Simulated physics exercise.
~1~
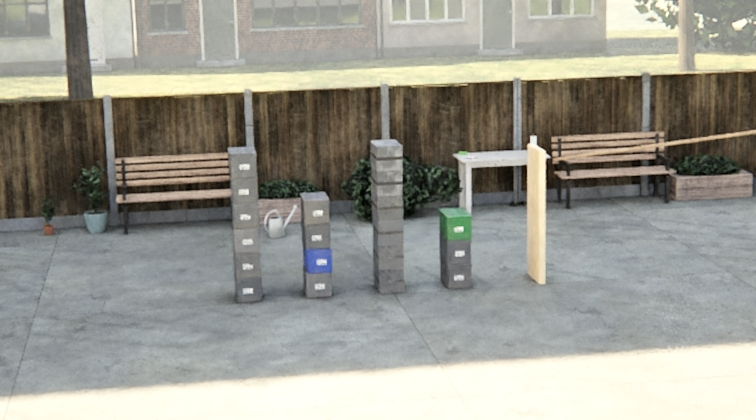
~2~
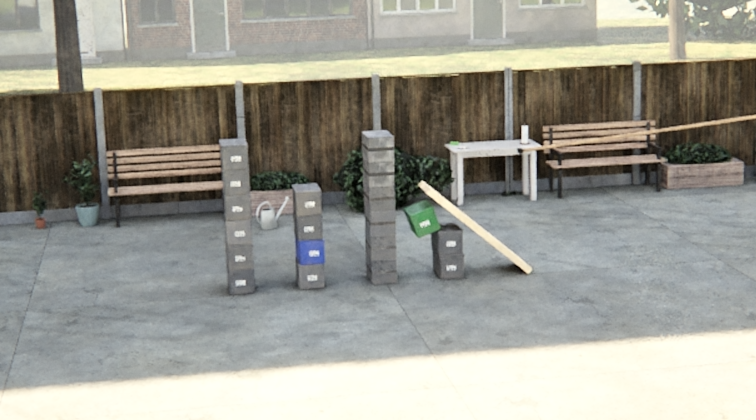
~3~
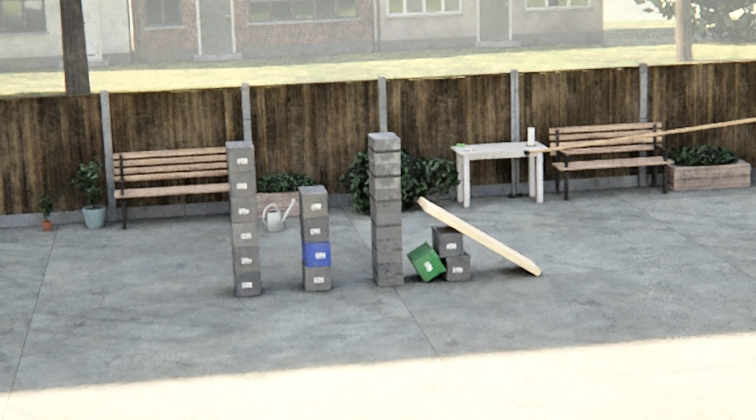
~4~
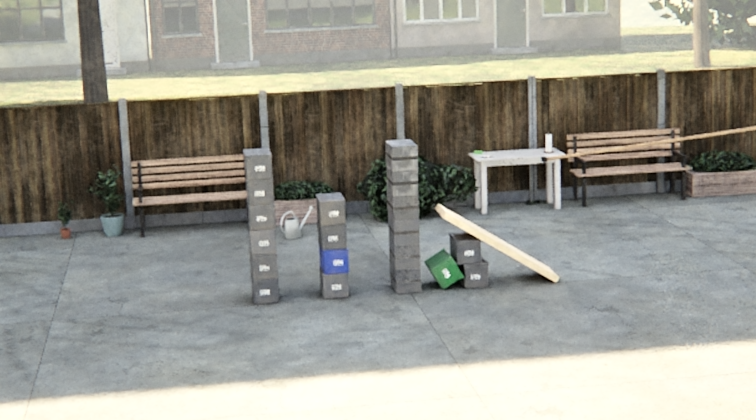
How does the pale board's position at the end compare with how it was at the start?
At the start the board stands upright to the right of the short stack, but at the end it is leaning to the left against the grey totes of that stack.
